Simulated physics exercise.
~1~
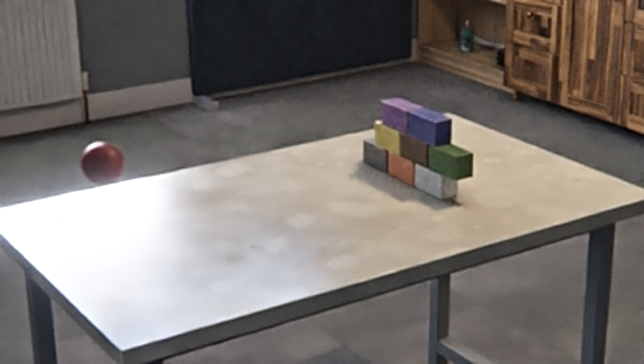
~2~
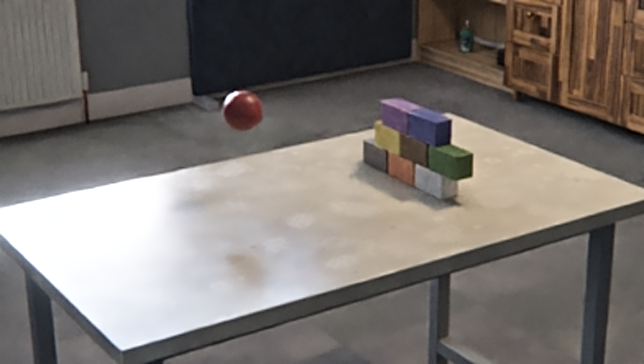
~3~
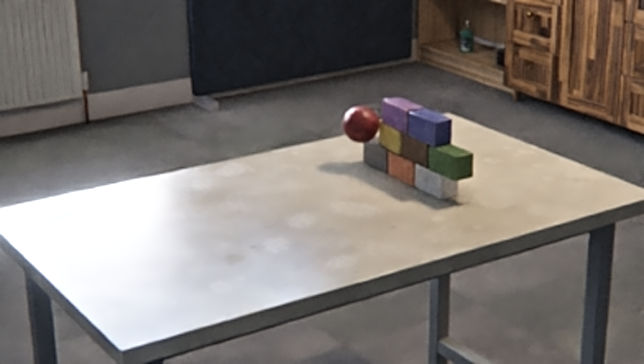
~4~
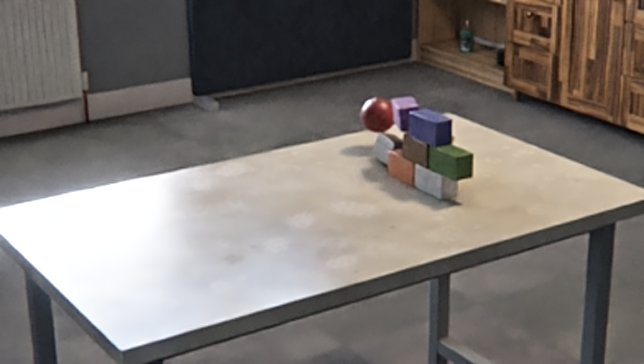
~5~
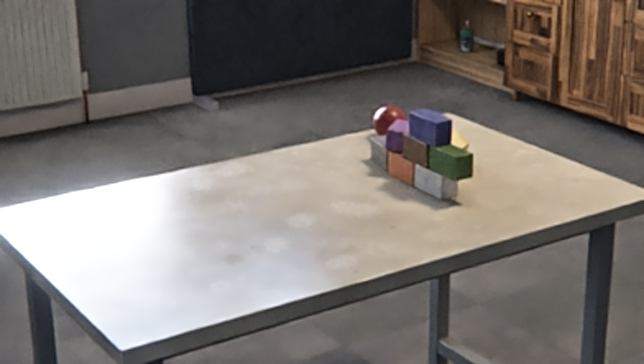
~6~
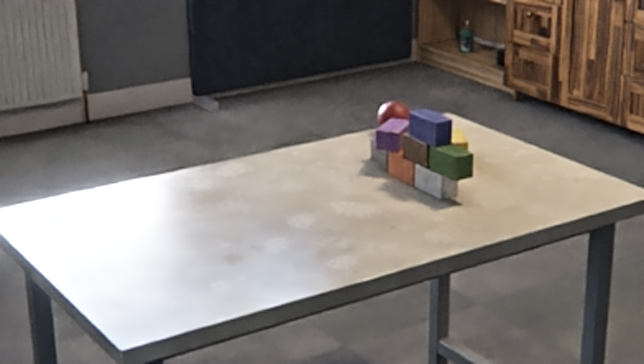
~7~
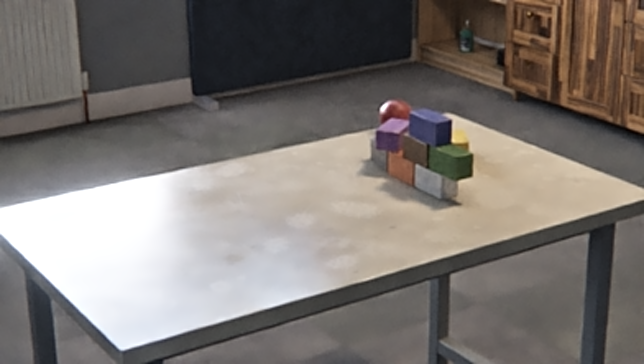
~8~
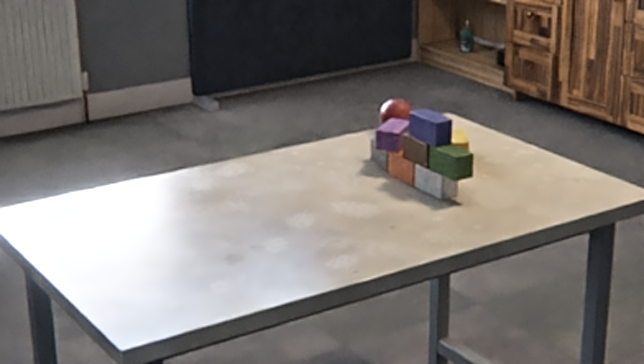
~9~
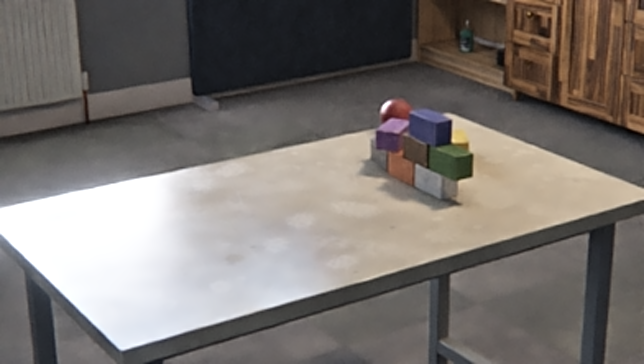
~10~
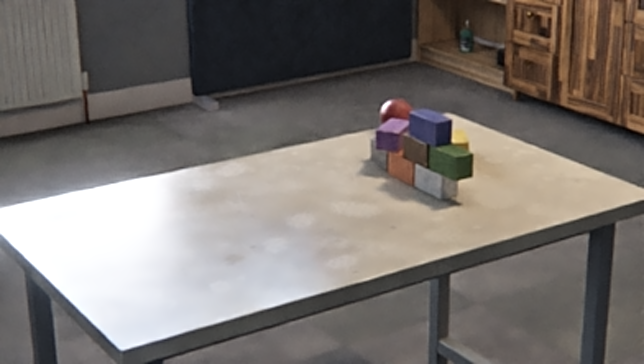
Red ball flying into a small stack of colourful blocks on a table, knocking the purple block over and settling behind it.
